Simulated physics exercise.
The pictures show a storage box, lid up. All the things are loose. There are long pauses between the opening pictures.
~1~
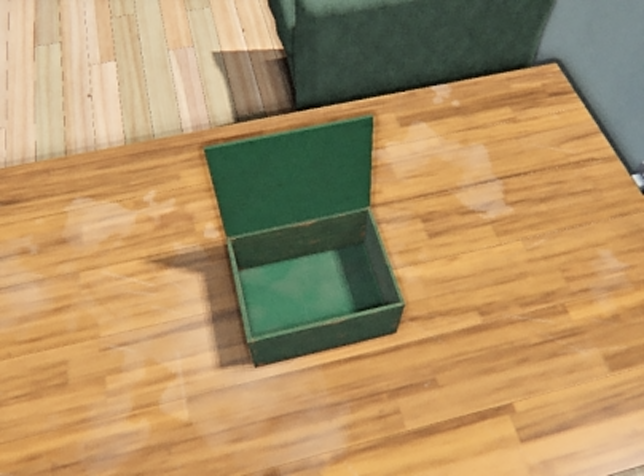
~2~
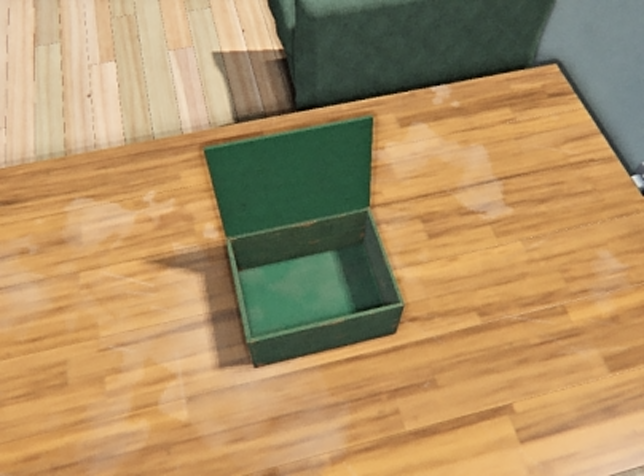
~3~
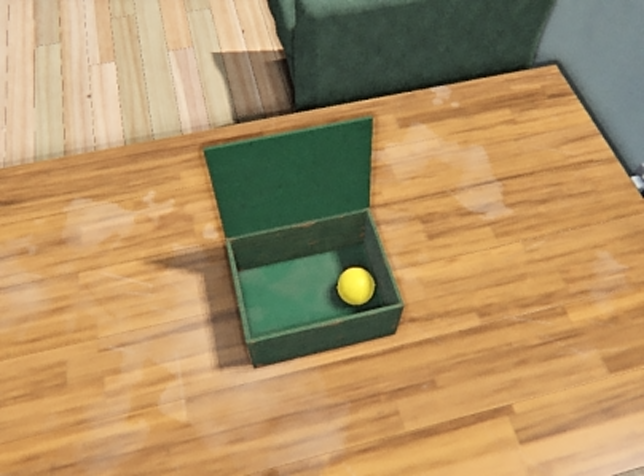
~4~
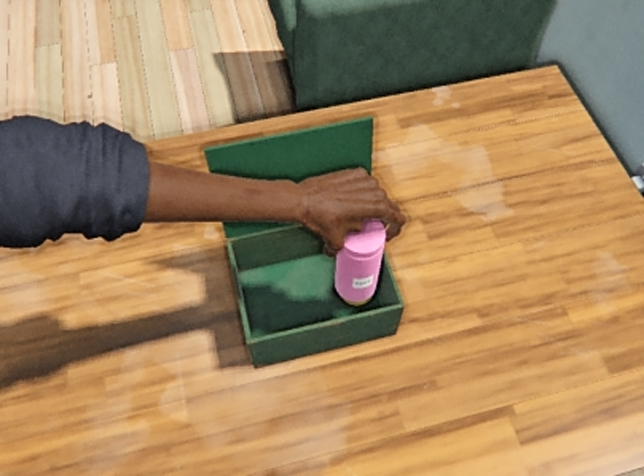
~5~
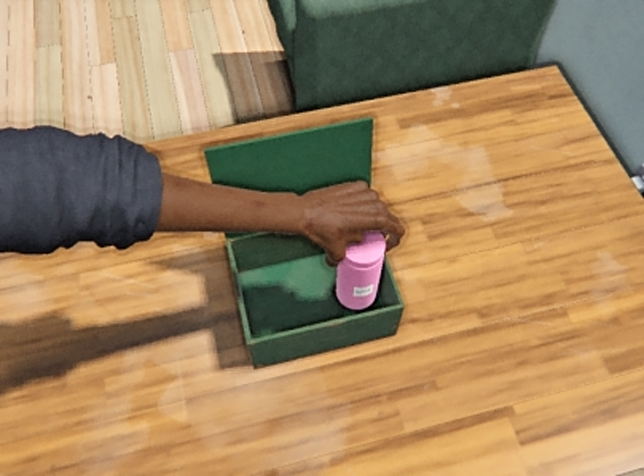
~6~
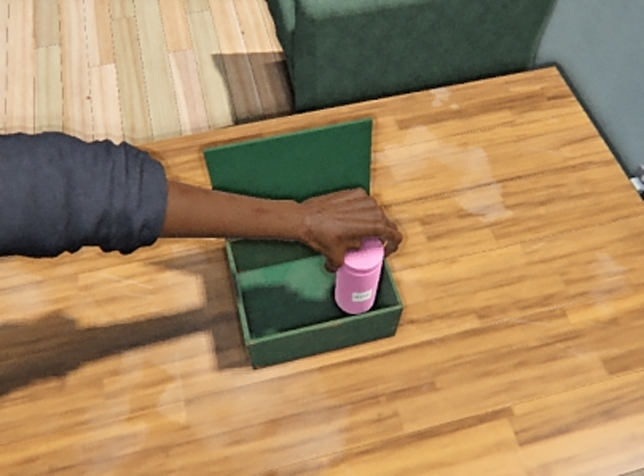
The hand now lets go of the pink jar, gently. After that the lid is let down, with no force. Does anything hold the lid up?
It closes.
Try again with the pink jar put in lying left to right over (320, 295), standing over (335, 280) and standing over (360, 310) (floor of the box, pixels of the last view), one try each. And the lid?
First try: It closes; second try: It shuts flat; third try: It is held up.
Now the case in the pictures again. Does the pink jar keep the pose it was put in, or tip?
The pink jar tips.
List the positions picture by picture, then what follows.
The last thing is not in view yet, in the first picture.
The last thing is not in view yet, in the second picture.
The last thing is not in view yet; yellow lemon (356, 286), in the third picture.
Coming down; pink jar (359, 260), in the fourth picture.
Coming down; pink jar (359, 269), in the fifth picture.
Put in, still held; pink jar (358, 275), in the sixth picture.
Then, 0.50 s on from there, pink jar turned 47° from how it was put near (333, 290); yellow lemon shifted about its own width.
Then, 1.10 s on from there, lid starting down; pink jar on its side near (292, 299); yellow lemon shifted about its own width.
Then, 1.60 s on from there, lid 57° above the rim; pink jar on its side near (293, 300); yellow lemon shifted about its own width.
Then, 1.90 s on from there, lid 17° above the rim; pink jar on its side near (293, 300); yellow lemon shifted about its own width.
In the end, lid shut; toppled in the box, pink jar; moved from the start, yellow lemon. At the end, from the last picture's camera, pink jar near (293, 300).
